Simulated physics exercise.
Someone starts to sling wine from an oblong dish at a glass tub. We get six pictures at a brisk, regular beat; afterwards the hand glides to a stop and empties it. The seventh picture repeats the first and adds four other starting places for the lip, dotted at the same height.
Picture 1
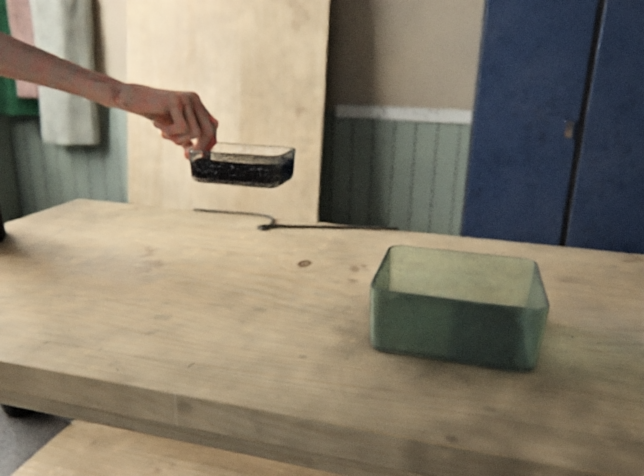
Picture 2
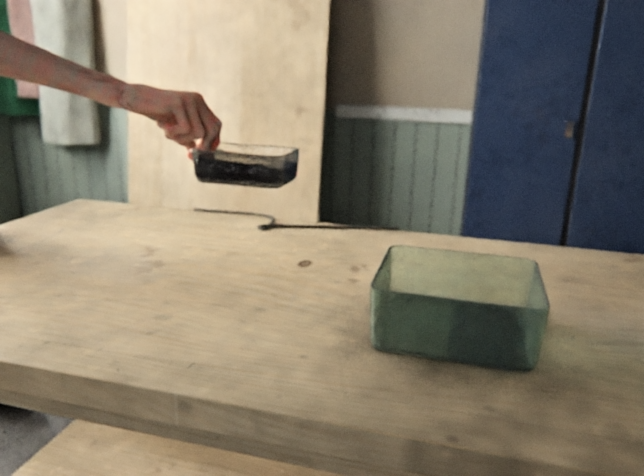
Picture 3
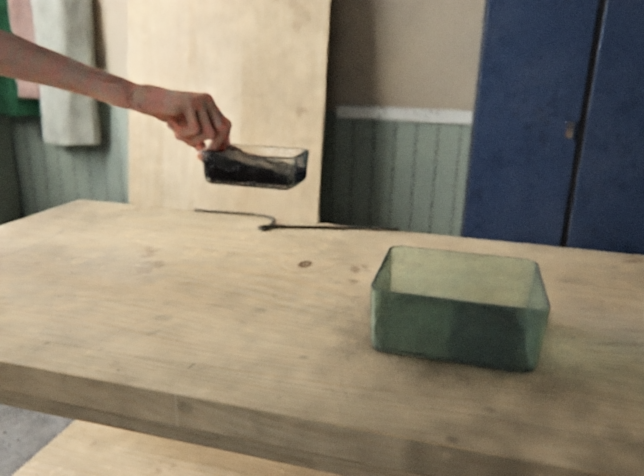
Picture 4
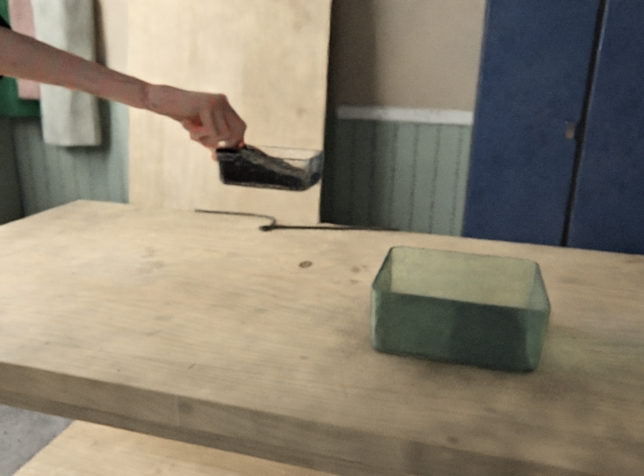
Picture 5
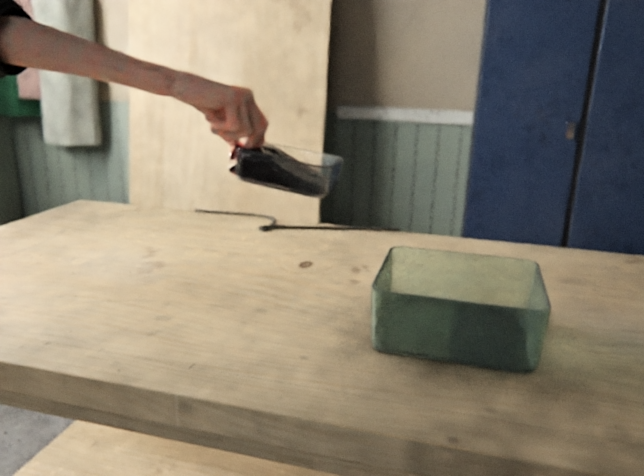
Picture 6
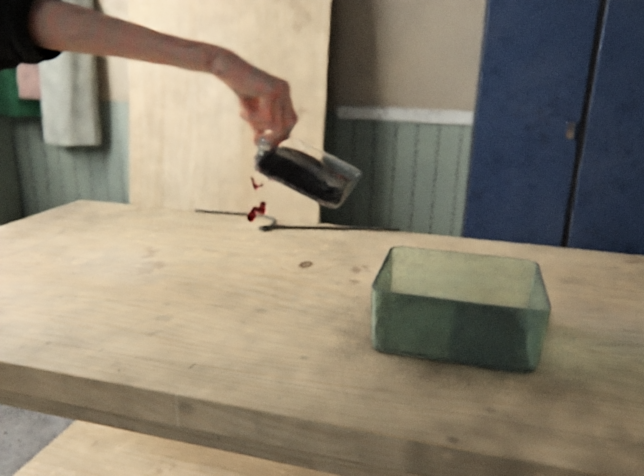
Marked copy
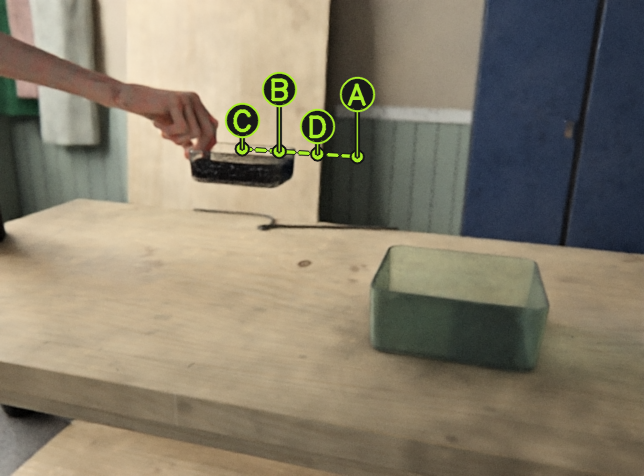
The clip shows a hand holding an oblong glass dish of dark liquid above a wooden table, left of a green glass tub. The hand moves right, tipping the dish rightward, as red liquid drops from its left end.
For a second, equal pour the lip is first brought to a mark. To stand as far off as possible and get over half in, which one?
It is C.
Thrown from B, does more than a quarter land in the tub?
Yes, it does.
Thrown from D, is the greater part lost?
No, not at all.
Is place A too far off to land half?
No, not at all.
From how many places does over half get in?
All four.
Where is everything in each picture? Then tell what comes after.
Upright, lip at (287, 151); tub from (370, 345) to (536, 370); nothing has left yet, in the first picture.
Upright, lip at (291, 152); nothing has left yet, in the second picture.
Upright, lip at (301, 153); nothing has left yet, in the third picture.
Upright, lip at (316, 155); wine is over the rim, down to (224, 151), in the fourth picture.
Tipped about 8°, lip at (336, 162); wine is over the rim, down to (240, 171), in the fifth picture.
Tipped about 22°, lip at (356, 176); wine is over the rim, down to (257, 216), in the sixth picture.
On the marked copy, A at (357, 156); B at (279, 151); C at (242, 148); D at (317, 154).
If A is chosen, about 71 % lands in the tub, 4 % falls short and 25 % goes beside or beyond.
If B is chosen, about 75 % lands in the tub, 13 % falls short and 12 % goes beside or beyond.
If C is chosen, about 71 % lands in the tub, 22 % falls short and 6 % goes beside or beyond.
If D is chosen, about 92 % lands in the tub, 6 % falls short.
